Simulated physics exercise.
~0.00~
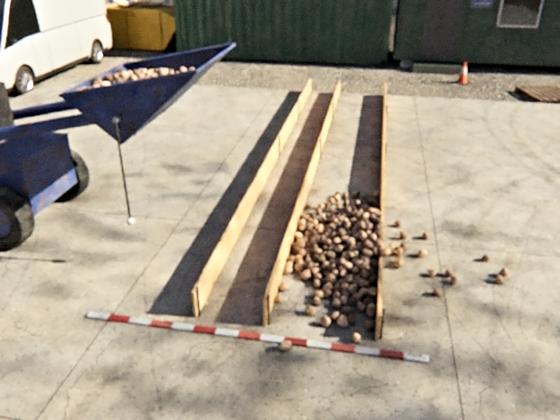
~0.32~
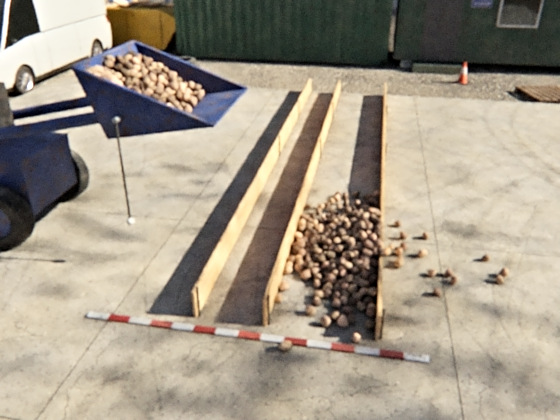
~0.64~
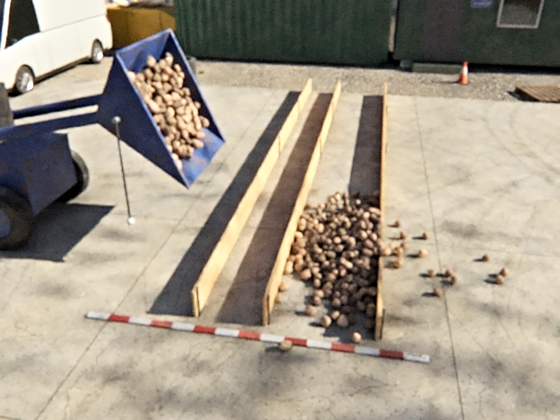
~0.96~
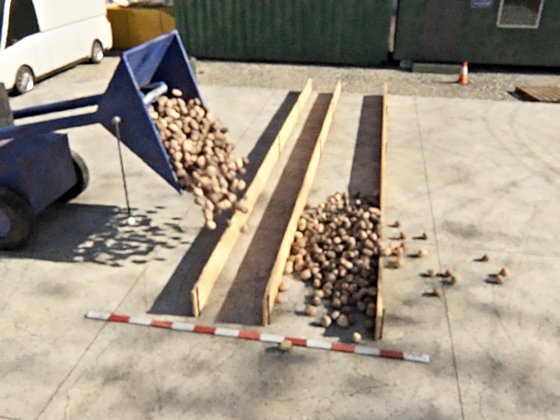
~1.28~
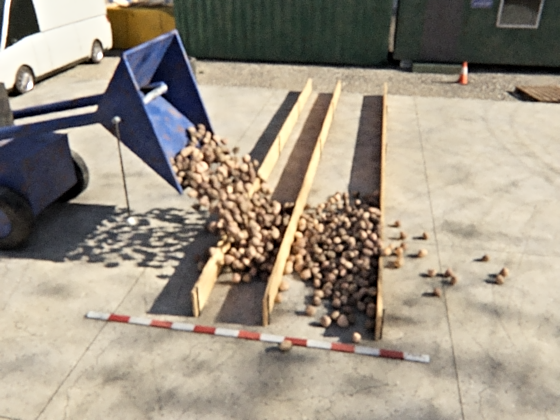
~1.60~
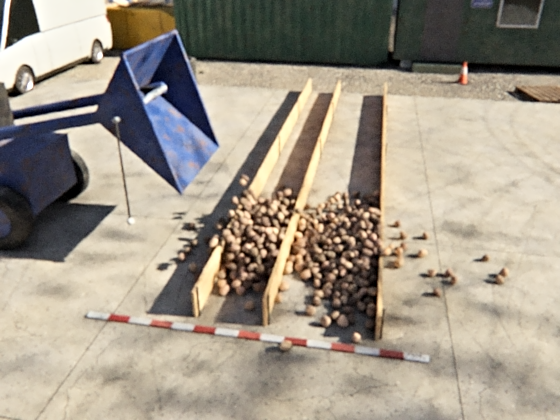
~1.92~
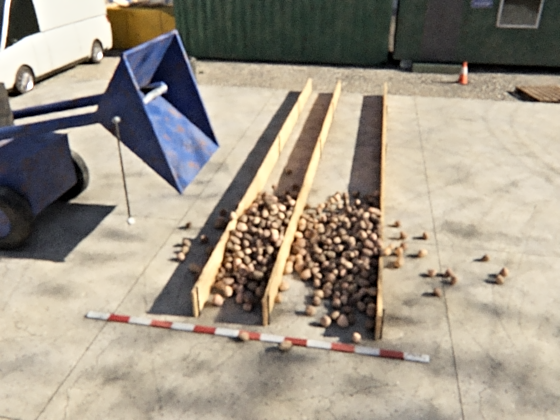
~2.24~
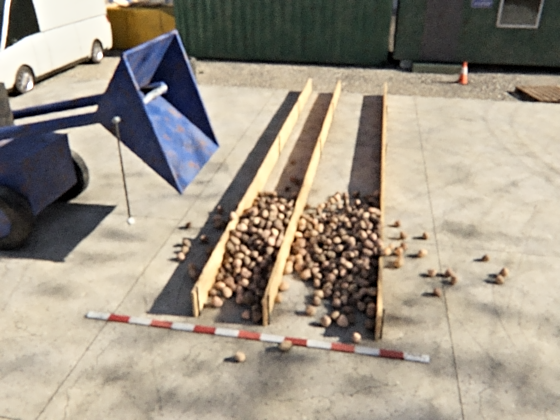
The footage shows a blue loader bucket full of brown stones tipping down toward wooden boards on a concrete yard, beside an earlier pile. The stones pour mostly into the empty near bay, a few landing outside, and the emptied bucket stays tilted as they settle.
